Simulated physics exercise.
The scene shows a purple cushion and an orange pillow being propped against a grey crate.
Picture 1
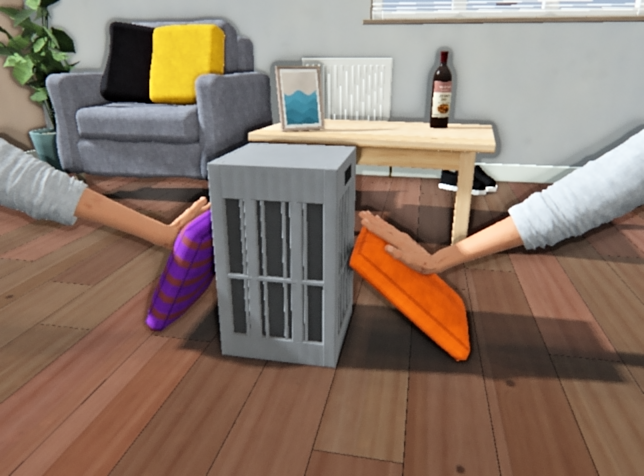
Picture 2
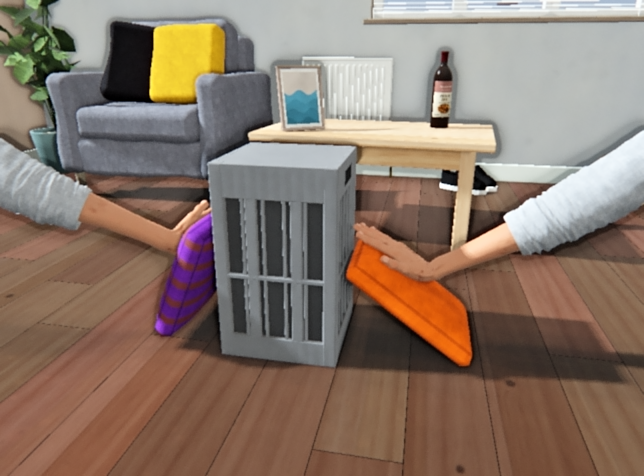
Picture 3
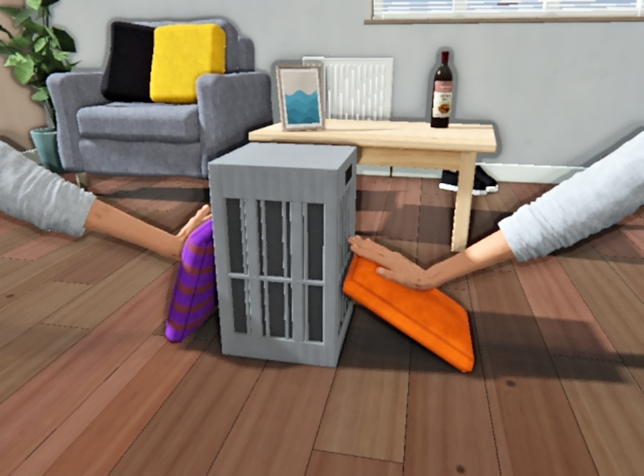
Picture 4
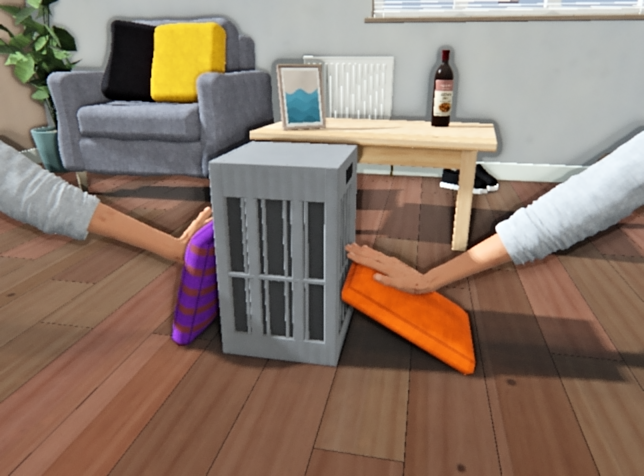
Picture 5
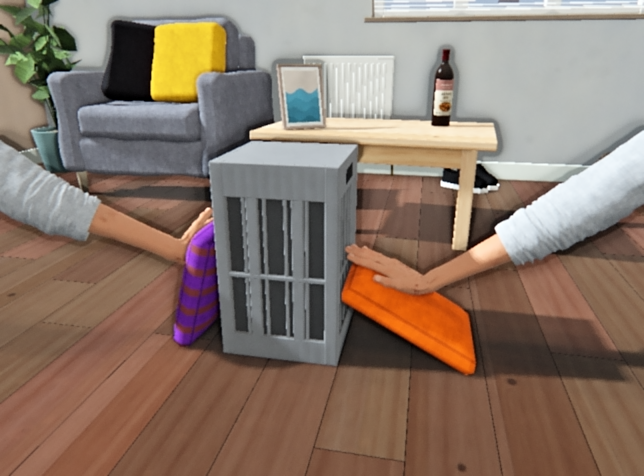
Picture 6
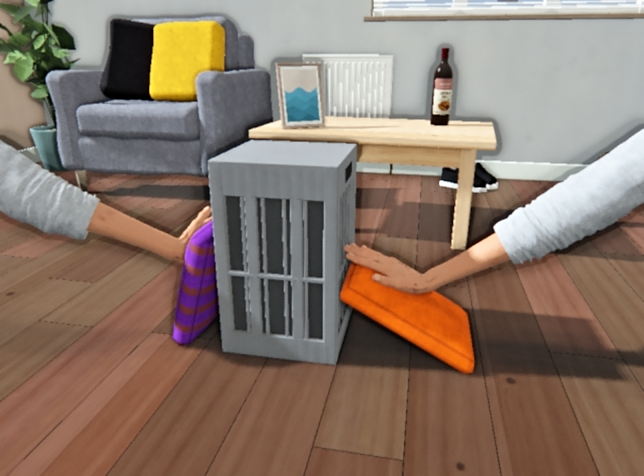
Two arms in pale grey sleeves reach in from the left and right of a living room with a wooden floor, seen from a steady, slightly raised view. Between them stands a grey crate, with a grey armchair, low table and bottle behind. The hands press a purple striped cushion more upright on the left and an orange pillow to a lower slant on the right, then barely move.
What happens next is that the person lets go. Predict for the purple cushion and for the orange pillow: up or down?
Purple cushion - up, orange pillow - down.
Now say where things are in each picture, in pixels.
In the first frame, cushion foot (154, 327), head (194, 236); pillow foot (463, 356), head (355, 260).
In the second frame, cushion foot (163, 333); pillow foot (465, 361).
In the third frame, cushion foot (174, 339); pillow foot (468, 367).
In the fourth frame, cushion foot (181, 342); pillow foot (469, 370).
In the fifth frame, cushion foot (183, 343); pillow foot (470, 369).
In the sixth frame, cushion foot (182, 342), head (201, 242), almost upright; pillow foot (469, 368), head (345, 295), at a low slant.
Then, 0.20 s later than the last view, cushion against the side near (213, 271); pillow slipping down near (413, 317).
Then, 0.34 s later than the last view, cushion against the side near (213, 272); pillow flat on the floor near (415, 329).
Finally, cushion against the side near (213, 272); pillow flat on the floor near (416, 329). The purple cushion holds its lean and the orange pillow slides down flat.
